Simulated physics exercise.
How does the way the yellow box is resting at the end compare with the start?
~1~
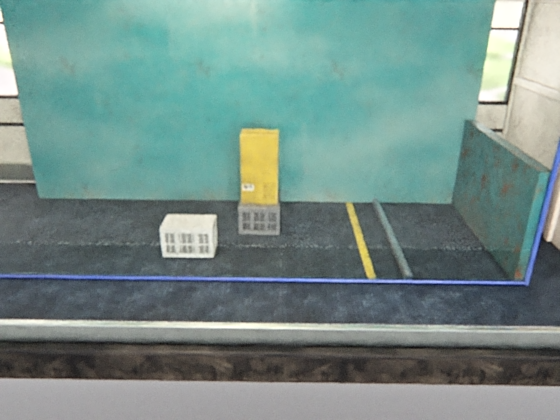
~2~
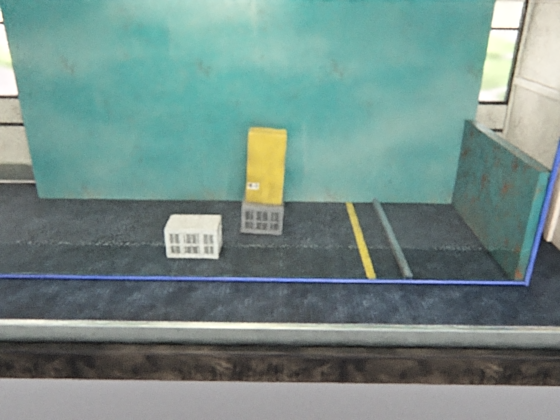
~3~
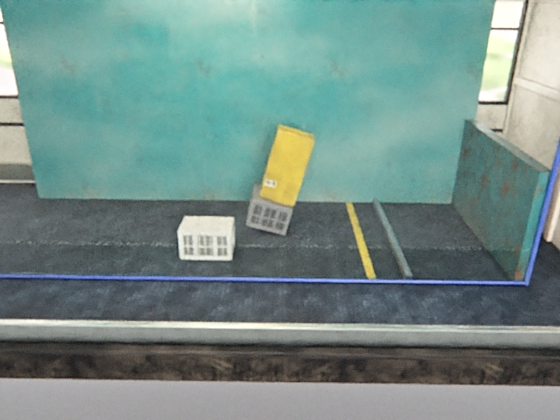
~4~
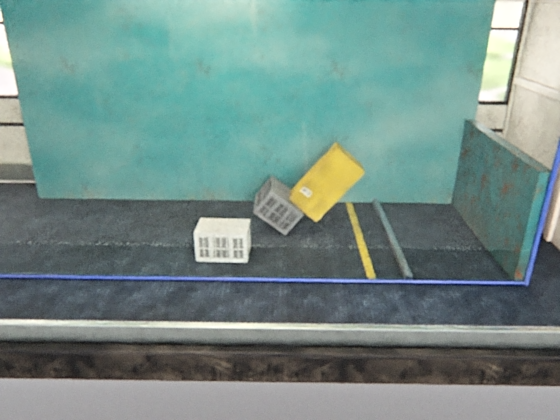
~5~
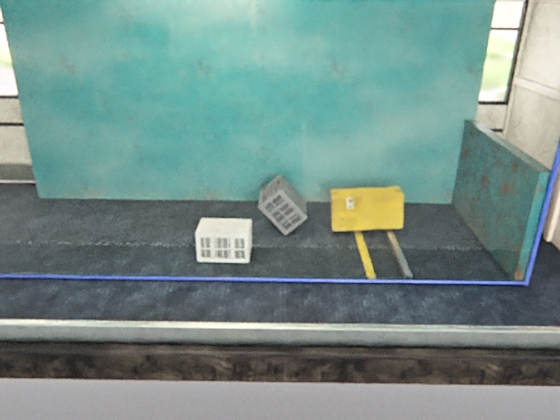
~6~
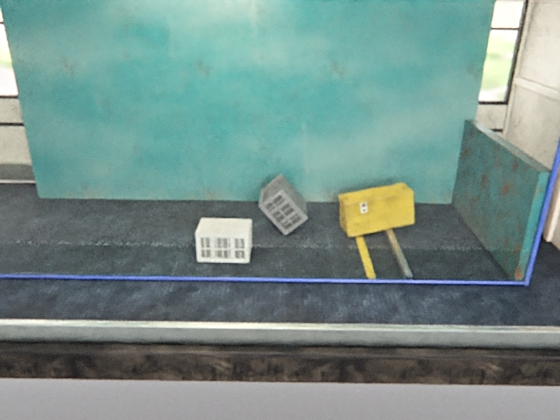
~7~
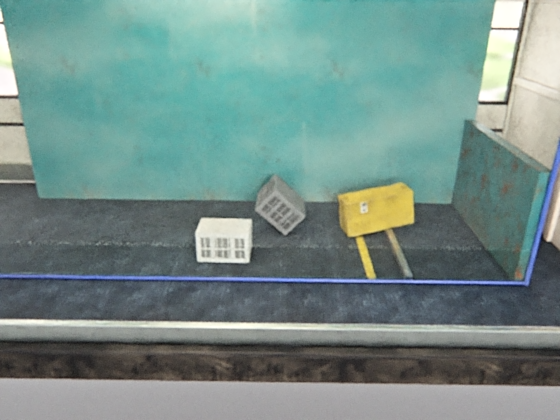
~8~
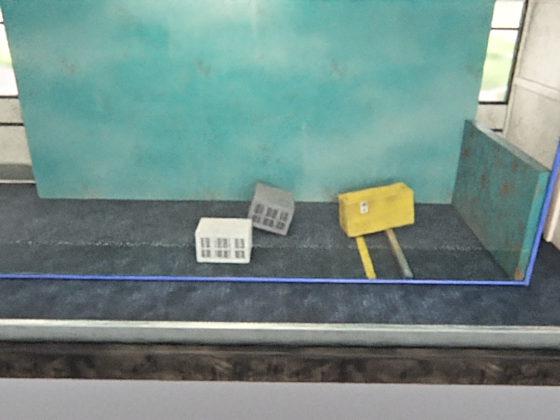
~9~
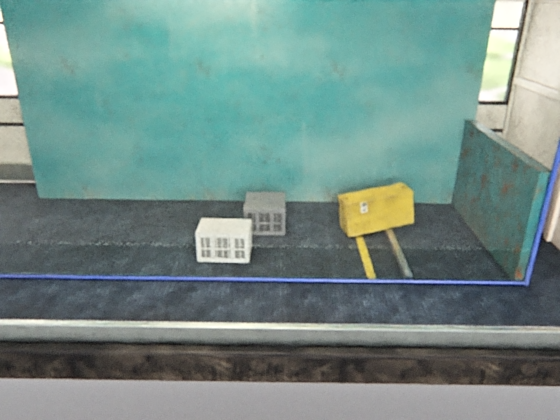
At the start the yellow box stands upright, and at the end it is lying on its side.
